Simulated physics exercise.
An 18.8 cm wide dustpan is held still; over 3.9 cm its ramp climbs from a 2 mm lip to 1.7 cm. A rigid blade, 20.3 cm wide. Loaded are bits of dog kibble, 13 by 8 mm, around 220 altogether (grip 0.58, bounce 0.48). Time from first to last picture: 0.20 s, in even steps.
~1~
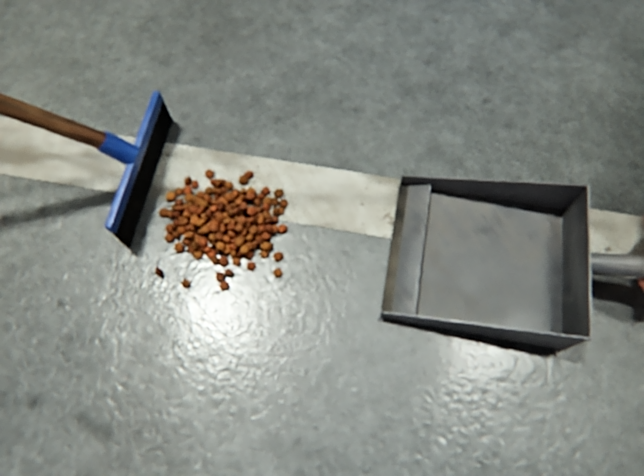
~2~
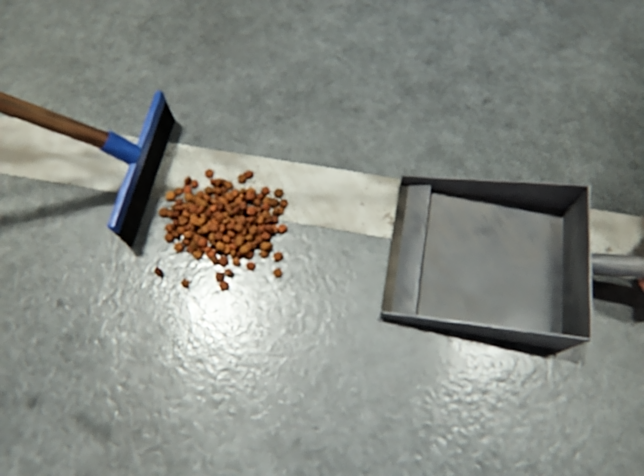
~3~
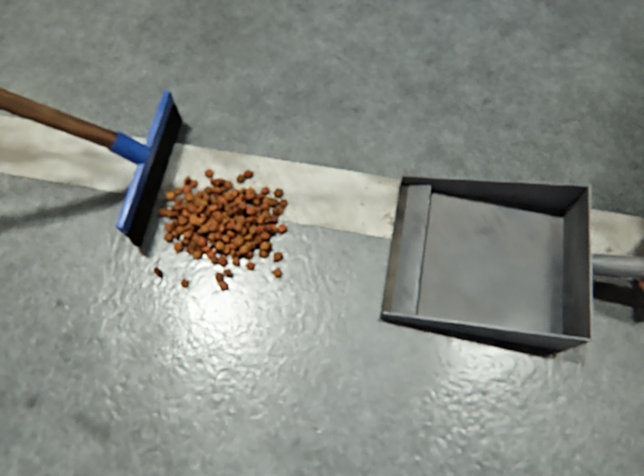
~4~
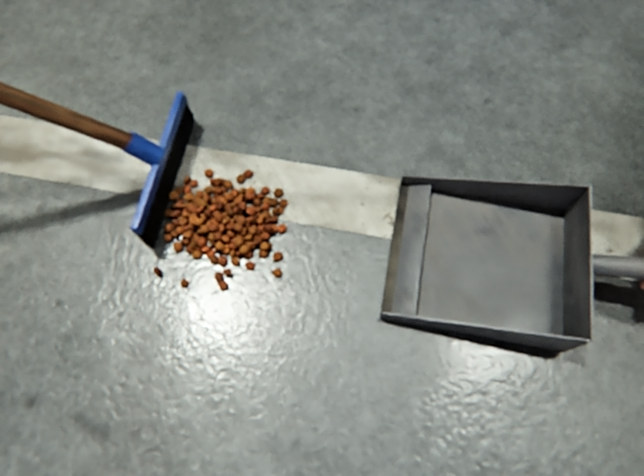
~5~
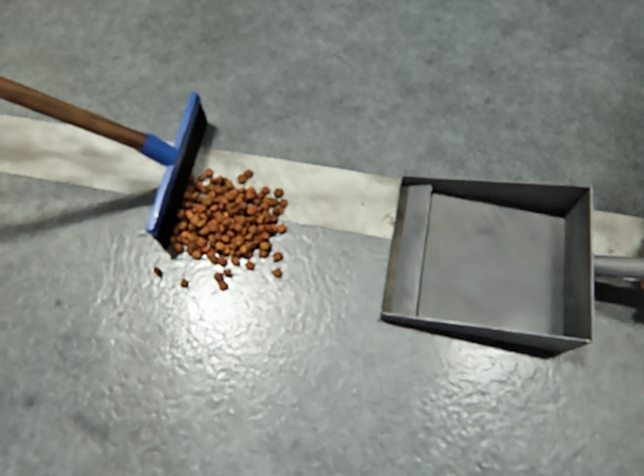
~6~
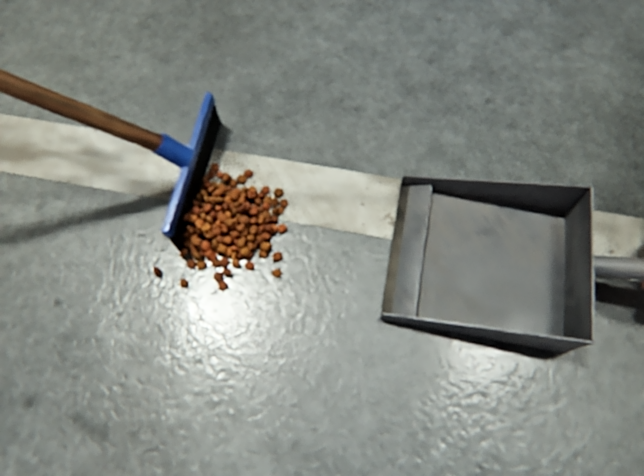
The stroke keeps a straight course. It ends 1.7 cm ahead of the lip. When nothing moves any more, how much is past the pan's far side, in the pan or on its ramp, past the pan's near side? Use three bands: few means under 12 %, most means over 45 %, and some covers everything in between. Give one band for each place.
Past the pan's far side: Few, in the pan or on its ramp: Some, past the pan's near side: Few.
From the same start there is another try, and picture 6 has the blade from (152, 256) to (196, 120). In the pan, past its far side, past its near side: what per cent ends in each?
The pan gets 25, the far side 0 and the near side 35.
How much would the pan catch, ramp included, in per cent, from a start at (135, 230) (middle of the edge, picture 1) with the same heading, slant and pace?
Some 55 per cent.
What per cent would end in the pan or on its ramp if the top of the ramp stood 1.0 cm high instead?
Then around 45 percent, ramp counted.
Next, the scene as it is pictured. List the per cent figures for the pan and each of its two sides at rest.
Far side 5, pan 35, near side 5.
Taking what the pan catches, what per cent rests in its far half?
Something like 70 in a hundred.
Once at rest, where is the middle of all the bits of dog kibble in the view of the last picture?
When it all comes to rest, the middle is near (390, 248).
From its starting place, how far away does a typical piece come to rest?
22 cm or thereabouts.
Then, 0.25 s after the last picture, middle of the blade 15 cm from the lip; 0 % over the lip, far side 0 %, near side 0 %.
Then, 0.42 s after the last picture, middle of the blade 6 cm from the lip; 0 % over the lip, far side 5 %, near side 0 %.
Then, 0.72 s after the last picture, middle of the blade 2 cm from the lip; 35 % over the lip, far side 5 %, near side 5 %.
In the end, far side 5 %, pan 35 %, near side 5 %, in front of the lip or behind the blade 55 %.
